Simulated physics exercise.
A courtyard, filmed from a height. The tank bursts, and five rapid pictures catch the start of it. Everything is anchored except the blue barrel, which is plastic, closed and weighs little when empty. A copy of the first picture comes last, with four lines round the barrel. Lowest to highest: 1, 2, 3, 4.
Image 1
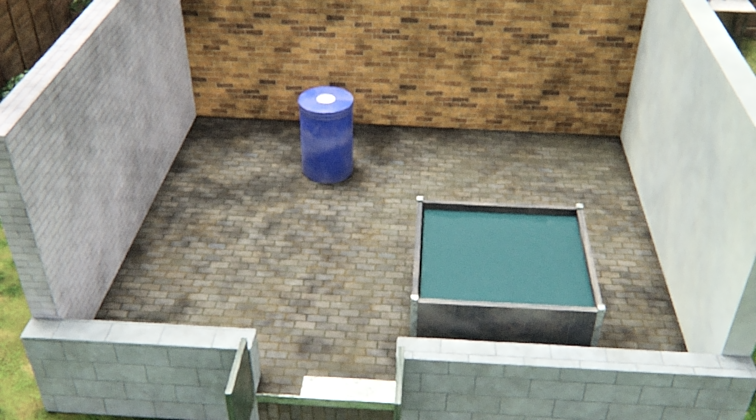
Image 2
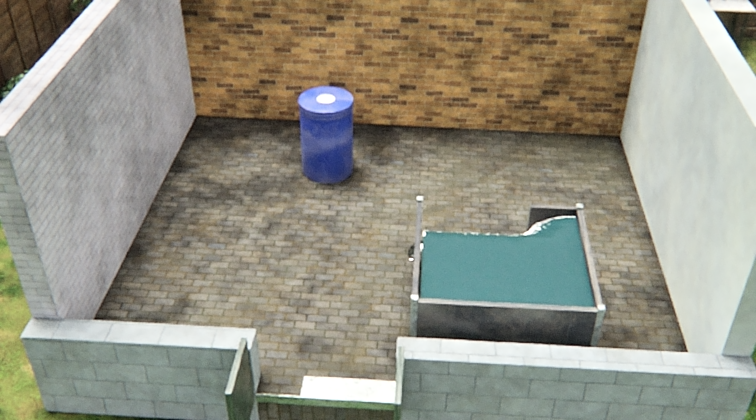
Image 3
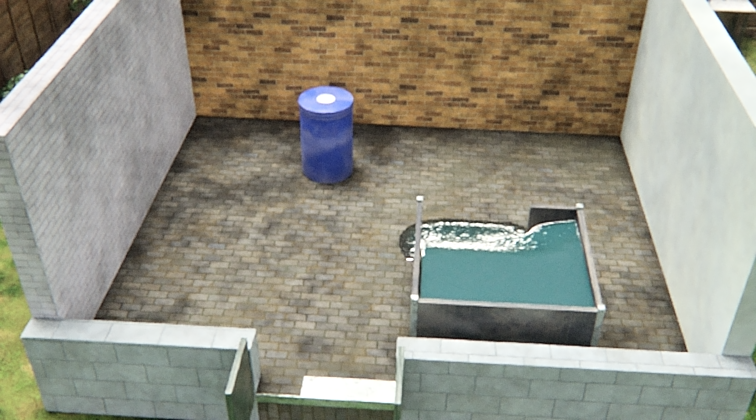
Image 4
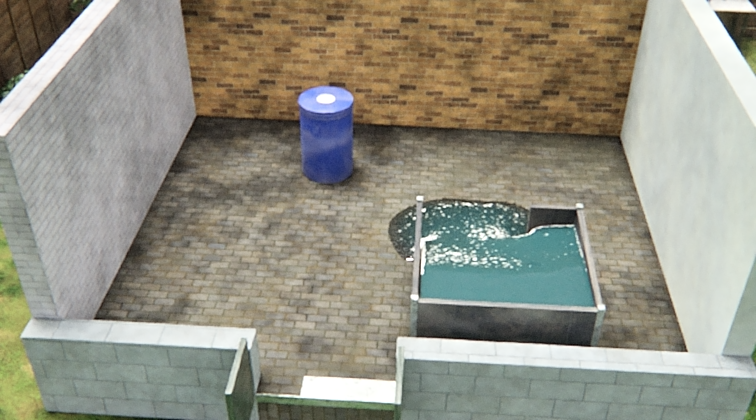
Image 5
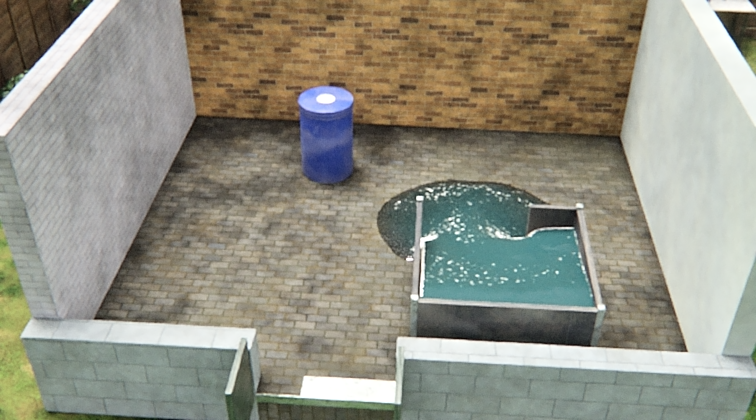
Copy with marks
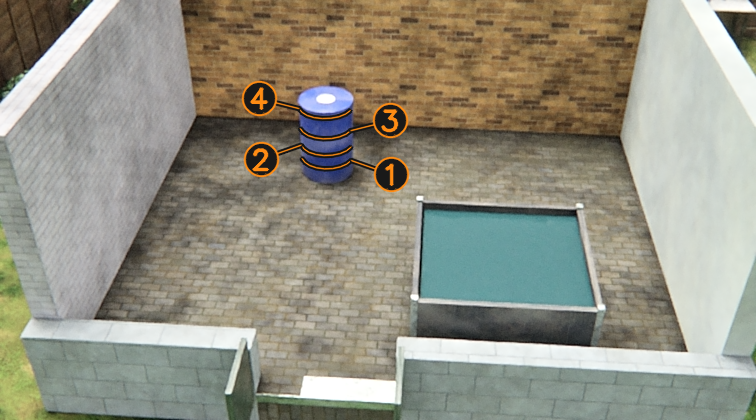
Teal water sits level in a square tank on a paved, walled yard, with a blue barrel standing behind it to the left. The tank's back and left sides open up, and the water surges out through them, foaming white, then spreads across the paving in a widening dark, rounded pool behind and left of the tank.
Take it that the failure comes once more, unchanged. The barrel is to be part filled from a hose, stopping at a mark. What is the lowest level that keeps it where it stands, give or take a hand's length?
1 will do.
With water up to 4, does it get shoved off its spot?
No, not at all.
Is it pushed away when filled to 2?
No, not at all.
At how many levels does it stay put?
All of them.
In orange, 1 at (324, 168); 2 at (323, 155); 3 at (323, 138); 4 at (322, 118); from the bottom up 1, 2, 3, 4.
If 1 is chosen, it does not move.
If 2 is chosen, it does not move.
If 3 is chosen, it does not move.
If 4 is chosen, it does not move.
